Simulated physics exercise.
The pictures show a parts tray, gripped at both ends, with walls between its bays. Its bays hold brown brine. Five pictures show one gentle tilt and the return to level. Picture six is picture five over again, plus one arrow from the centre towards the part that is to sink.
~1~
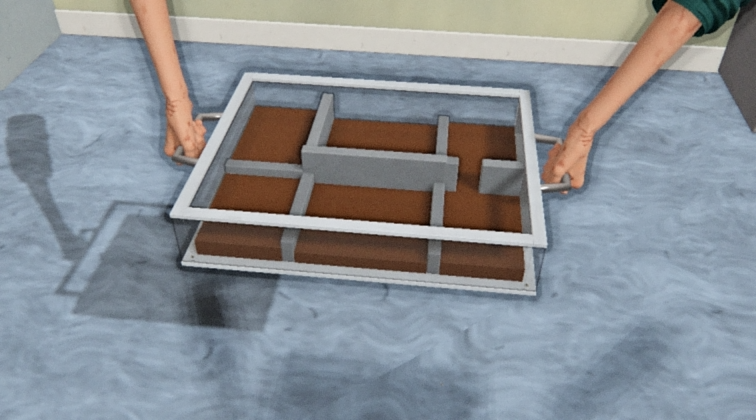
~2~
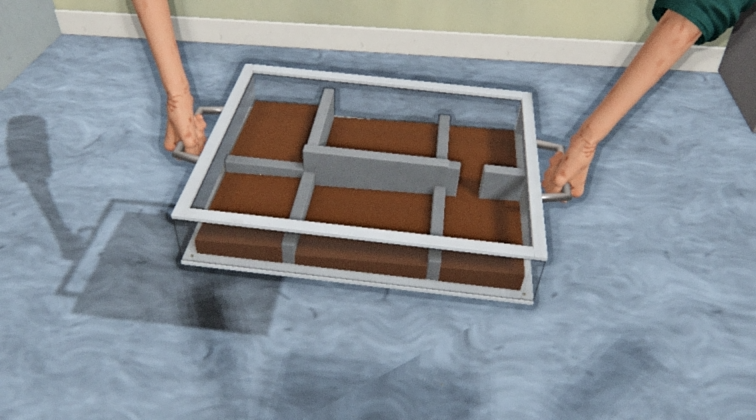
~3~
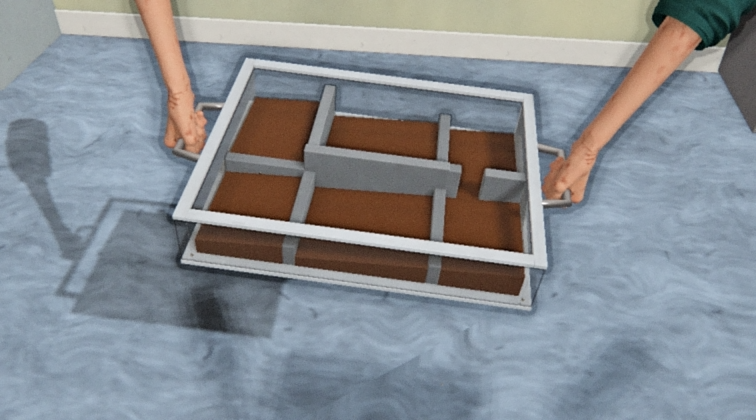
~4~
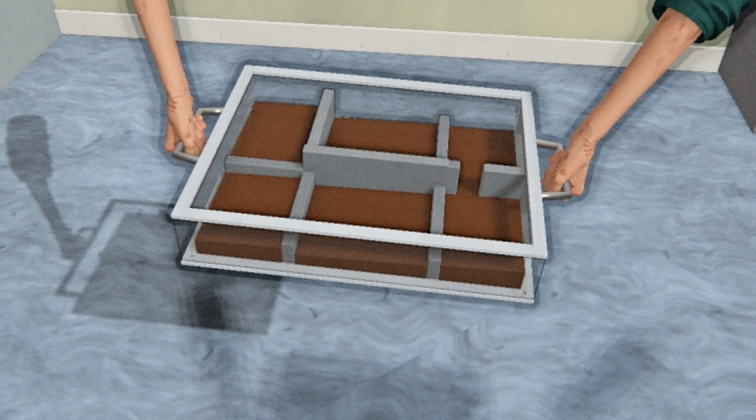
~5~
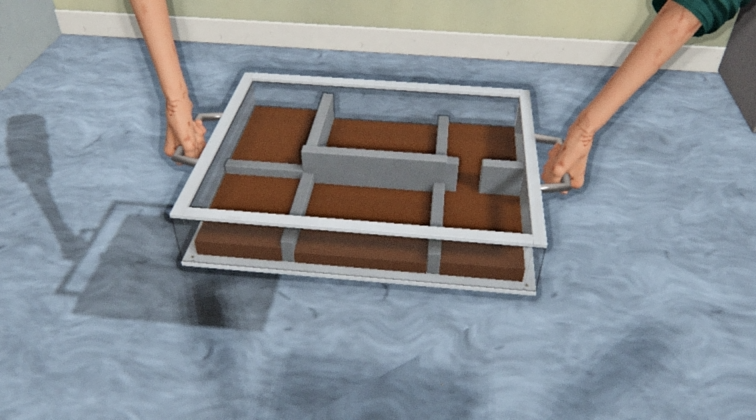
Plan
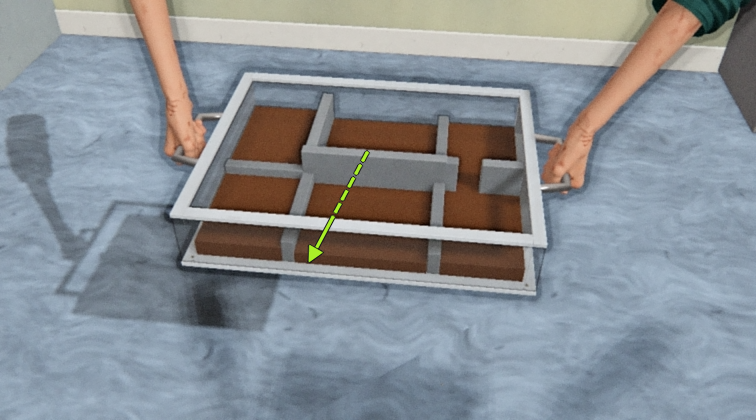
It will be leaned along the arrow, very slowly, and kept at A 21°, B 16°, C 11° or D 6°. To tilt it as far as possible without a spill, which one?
It is A.
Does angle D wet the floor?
No, not at all.
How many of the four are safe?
All four.
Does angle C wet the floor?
No.
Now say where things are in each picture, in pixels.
The tray is level; deepest in the back left bay, at (281, 137), shallowest in the back middle, in the first frame.
Tipped about 4° down to the front right; no wall is crossed, in the second frame.
Tipped about 6° down to the front right; no wall is crossed, in the third frame.
Tipped about 3° down to the front right; no wall is crossed, in the fourth frame.
The tray is level; deepest in the back left bay, at (281, 137), shallowest in the back middle, in the fifth frame.
The arrow ends at (311, 257).
With A, nothing spills; the front middle bay holds the most.
With B, nothing spills; the front middle bay holds the most.
With C, nothing spills; the front middle bay holds the most.
With D, nothing spills; the back left bay holds the most.
